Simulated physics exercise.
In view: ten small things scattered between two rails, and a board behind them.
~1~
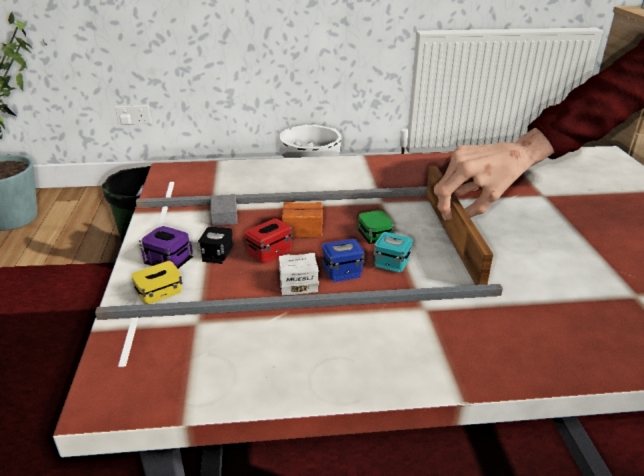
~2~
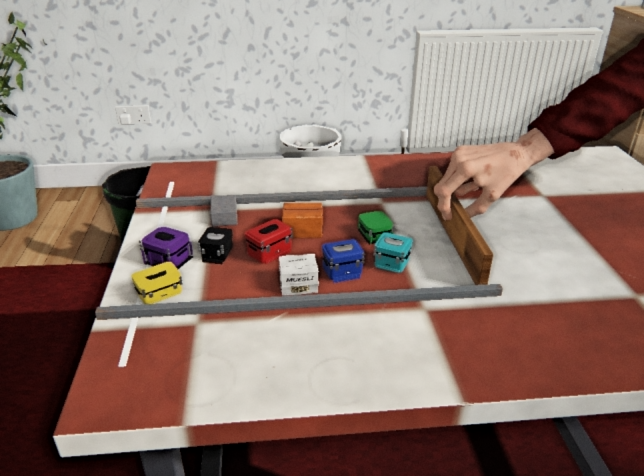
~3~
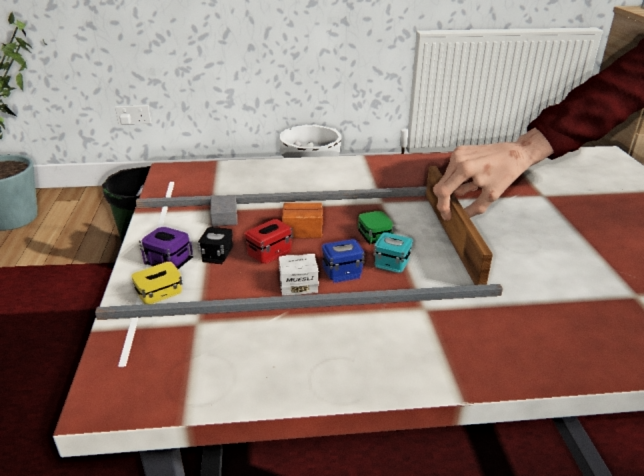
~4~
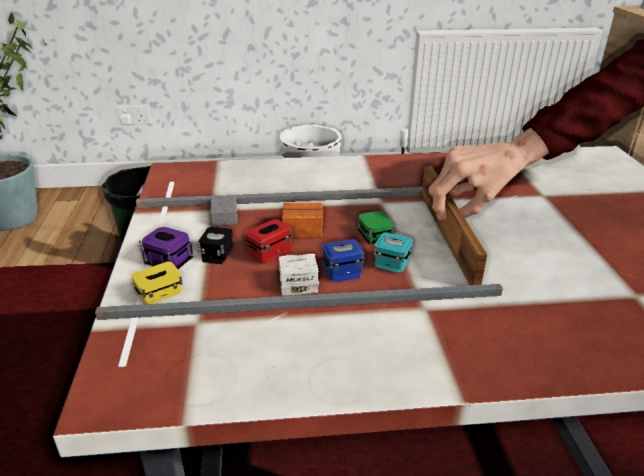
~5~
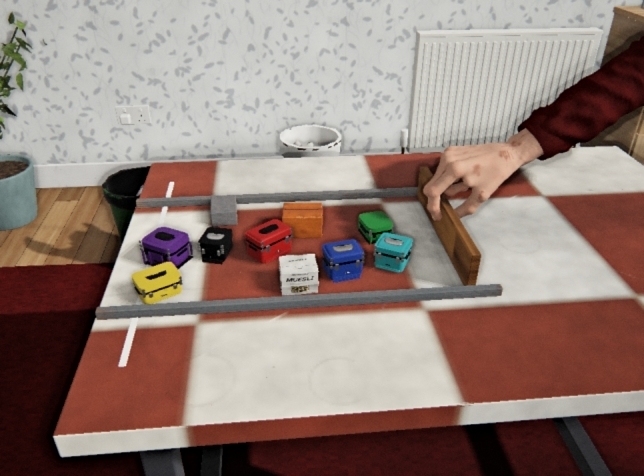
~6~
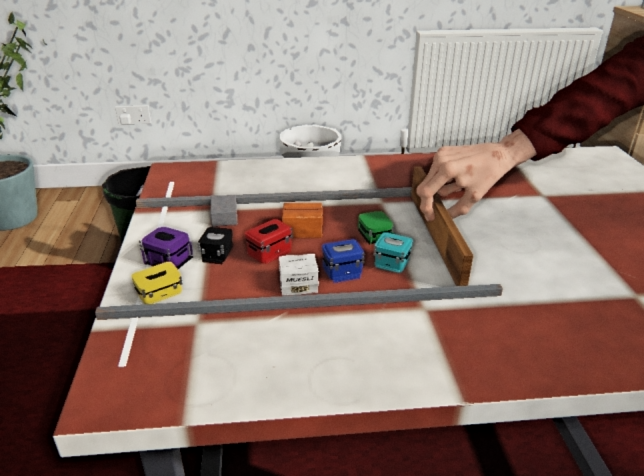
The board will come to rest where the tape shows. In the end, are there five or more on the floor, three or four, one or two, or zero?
There are five or more on the floor.
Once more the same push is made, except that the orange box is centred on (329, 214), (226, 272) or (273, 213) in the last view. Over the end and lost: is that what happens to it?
The orange box remains up; goes over; does not fall.
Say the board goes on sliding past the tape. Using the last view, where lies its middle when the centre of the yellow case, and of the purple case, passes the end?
Yellow case over the end: About (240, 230). Purple case over the end: About (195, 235).
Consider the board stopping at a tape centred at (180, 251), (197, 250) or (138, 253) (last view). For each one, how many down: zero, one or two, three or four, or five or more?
Lab note - count per position: Three or four; one or two; five or more.
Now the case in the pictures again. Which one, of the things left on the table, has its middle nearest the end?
It's the red case that is foremost.
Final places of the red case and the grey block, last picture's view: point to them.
Looks like one lands around (122, 253), and the other around (149, 211).
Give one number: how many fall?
That makes a total of 6.
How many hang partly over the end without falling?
1.
Soon after, none off yet; yellow case at rest near (158, 285); purple case at rest near (167, 248); black case at rest near (216, 245).
In the end, the number that fall off is five or more; gone, blue case, orange box, white box, black case, purple case and yellow case.
